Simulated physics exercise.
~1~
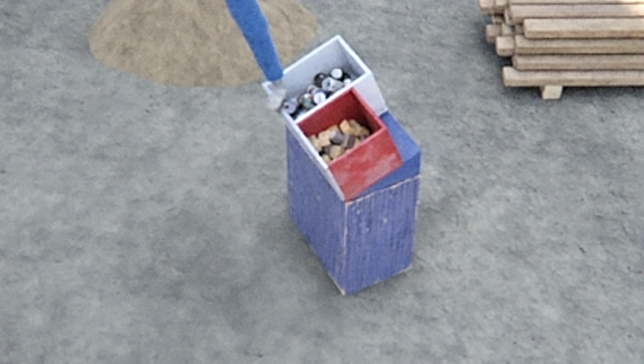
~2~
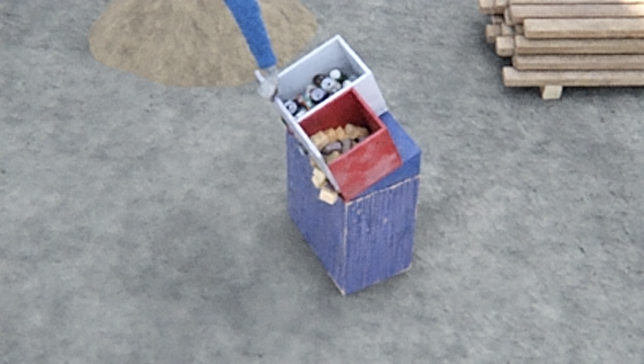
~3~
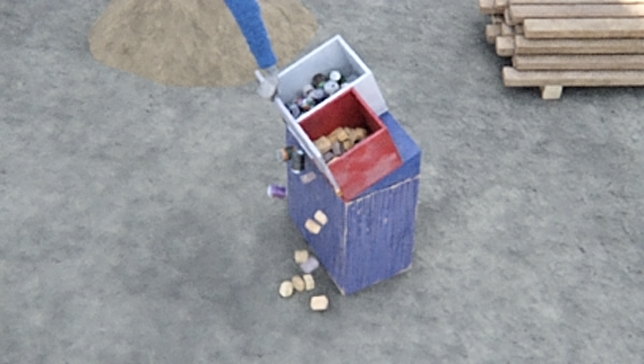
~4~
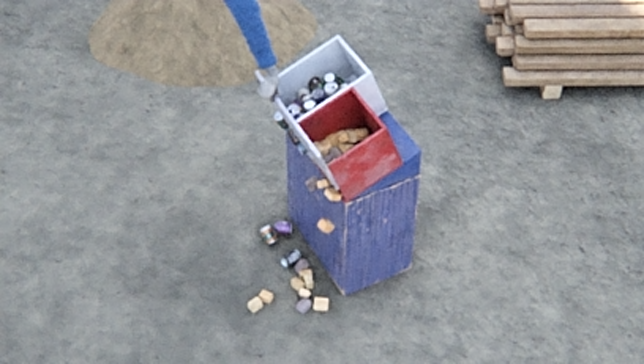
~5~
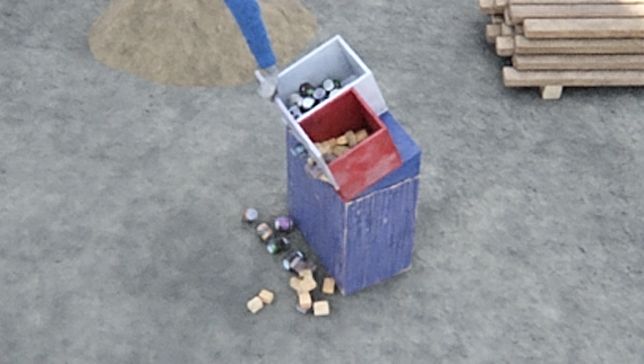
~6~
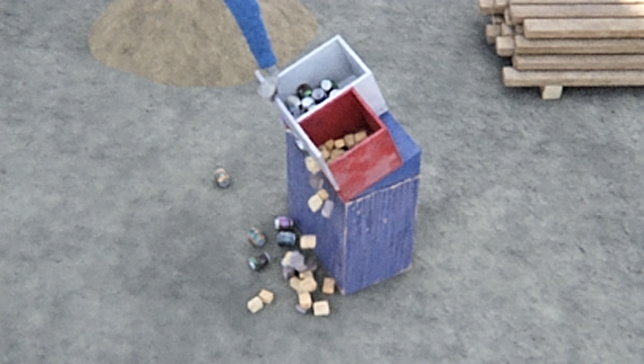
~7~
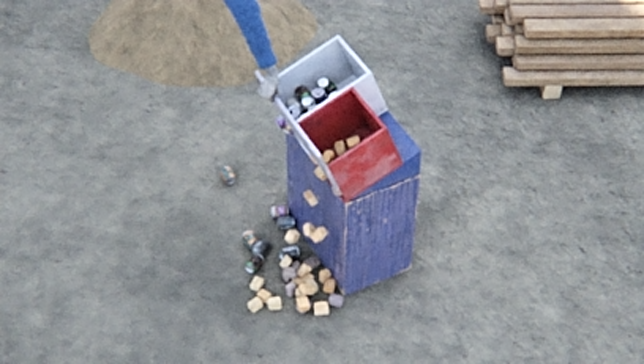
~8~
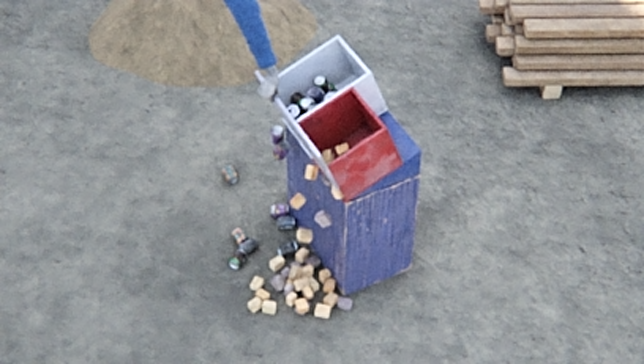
A blue arm reaches down from the top to the upper left end of two open chutes, one white and one red, tilted side by side on a blue block. Seen from above, they stand on grey ground with a sand heap behind and stacked timber at upper right. The white chute holds small dark and silvery cans, the red one pale wooden offcuts. The gate at their lower left end is drawn up slightly, and offcuts and cans tumble down beside the block, one can rolling off leftward. At the end, the red chute is nearly empty, several cans remain in the white one, and a few pieces are still falling onto the scattered pile.
